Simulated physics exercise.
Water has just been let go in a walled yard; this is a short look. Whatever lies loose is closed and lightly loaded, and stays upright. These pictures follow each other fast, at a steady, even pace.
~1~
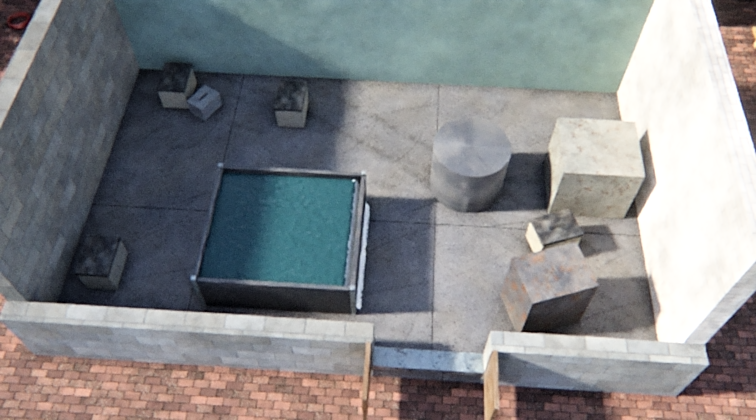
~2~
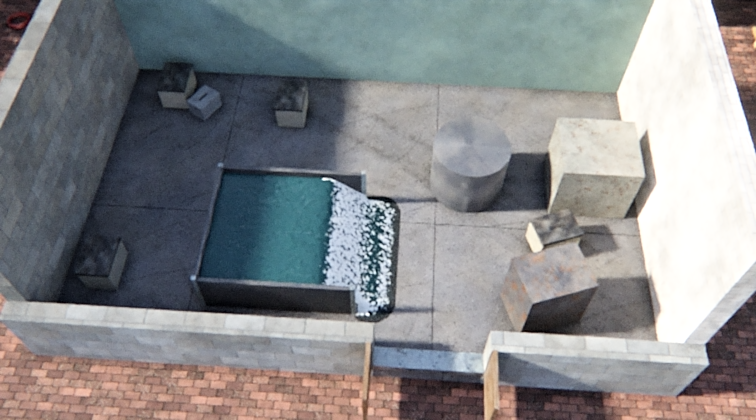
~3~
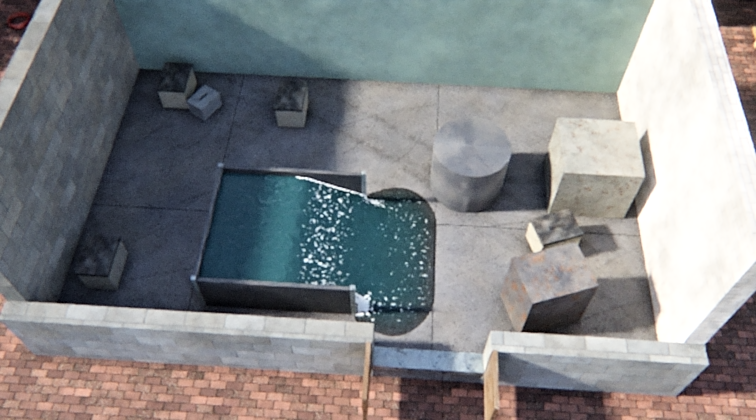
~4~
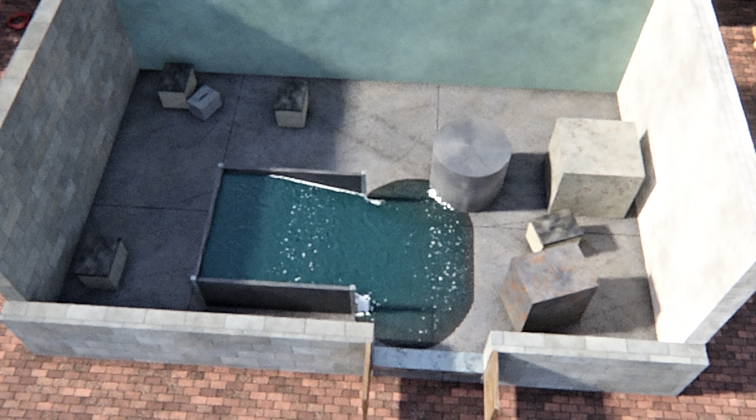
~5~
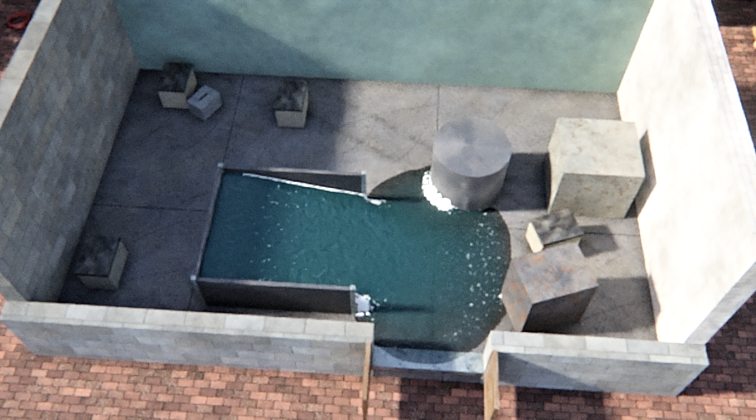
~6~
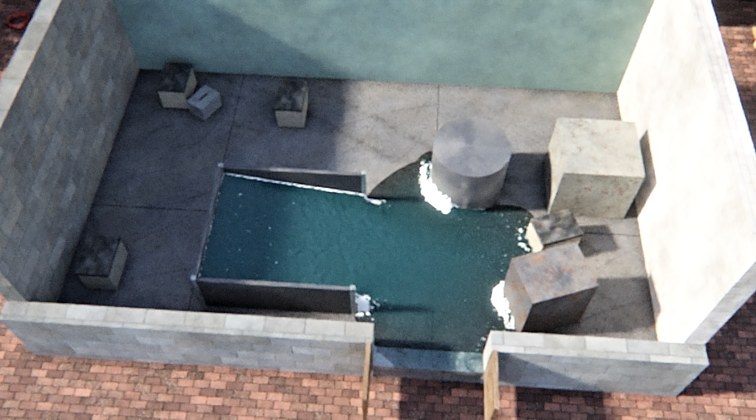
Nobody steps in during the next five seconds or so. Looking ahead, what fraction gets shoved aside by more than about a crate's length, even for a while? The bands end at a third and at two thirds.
Share shifted well: Low, below a third.
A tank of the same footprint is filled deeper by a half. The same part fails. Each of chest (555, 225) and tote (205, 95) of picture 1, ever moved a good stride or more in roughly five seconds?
Over that mark, below that mark.
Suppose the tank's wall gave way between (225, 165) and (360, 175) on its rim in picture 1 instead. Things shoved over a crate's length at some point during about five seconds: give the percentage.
About 60 per cent.
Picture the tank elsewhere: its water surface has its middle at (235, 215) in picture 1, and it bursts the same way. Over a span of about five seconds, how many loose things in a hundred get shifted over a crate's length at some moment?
20 %, roughly.
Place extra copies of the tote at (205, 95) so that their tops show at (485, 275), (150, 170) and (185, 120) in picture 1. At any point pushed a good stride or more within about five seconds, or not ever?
Listed in order: Displaced, hardly budges, then hardly budges.
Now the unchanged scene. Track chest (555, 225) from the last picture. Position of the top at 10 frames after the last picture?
It should be around (632, 237).
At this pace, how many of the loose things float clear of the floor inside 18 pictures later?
That adds up to 1.
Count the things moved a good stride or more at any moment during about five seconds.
1 in all.
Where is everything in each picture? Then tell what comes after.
A chest at (557, 226), on the bottom; a tote at (203, 97) rests on the ground; 0 of 5 have shifted, in the first frame.
A chest at (557, 226), on the bottom; a tote at (203, 97) rests on the ground; 0 of 5 have shifted, in the second frame.
A chest at (557, 226) rests on the ground; a tote at (203, 97), on the bottom; 0 of 5 have shifted, in the third frame.
A chest at (557, 226) rests on the ground; a tote at (203, 97) rests on the ground; 0 of 5 have shifted, in the fourth frame.
A chest at (557, 226), on the bottom; a tote at (203, 97), on the bottom; 0 of 5 have shifted, in the fifth frame.
A chest at (557, 226), on the bottom; a tote at (203, 97) rests on the ground; 0 of 5 have shifted, in the sixth frame.
A moment on, 0 of 5 are well off their spots; 0 afloat.
Next, 1 of 5 are well off their spots; 1 afloat.
Later, 1 of 5 are well off their spots; 1 afloat.
In the end, 0 of 5 are well off their spots, and 1 have been at some point; 1 afloat.
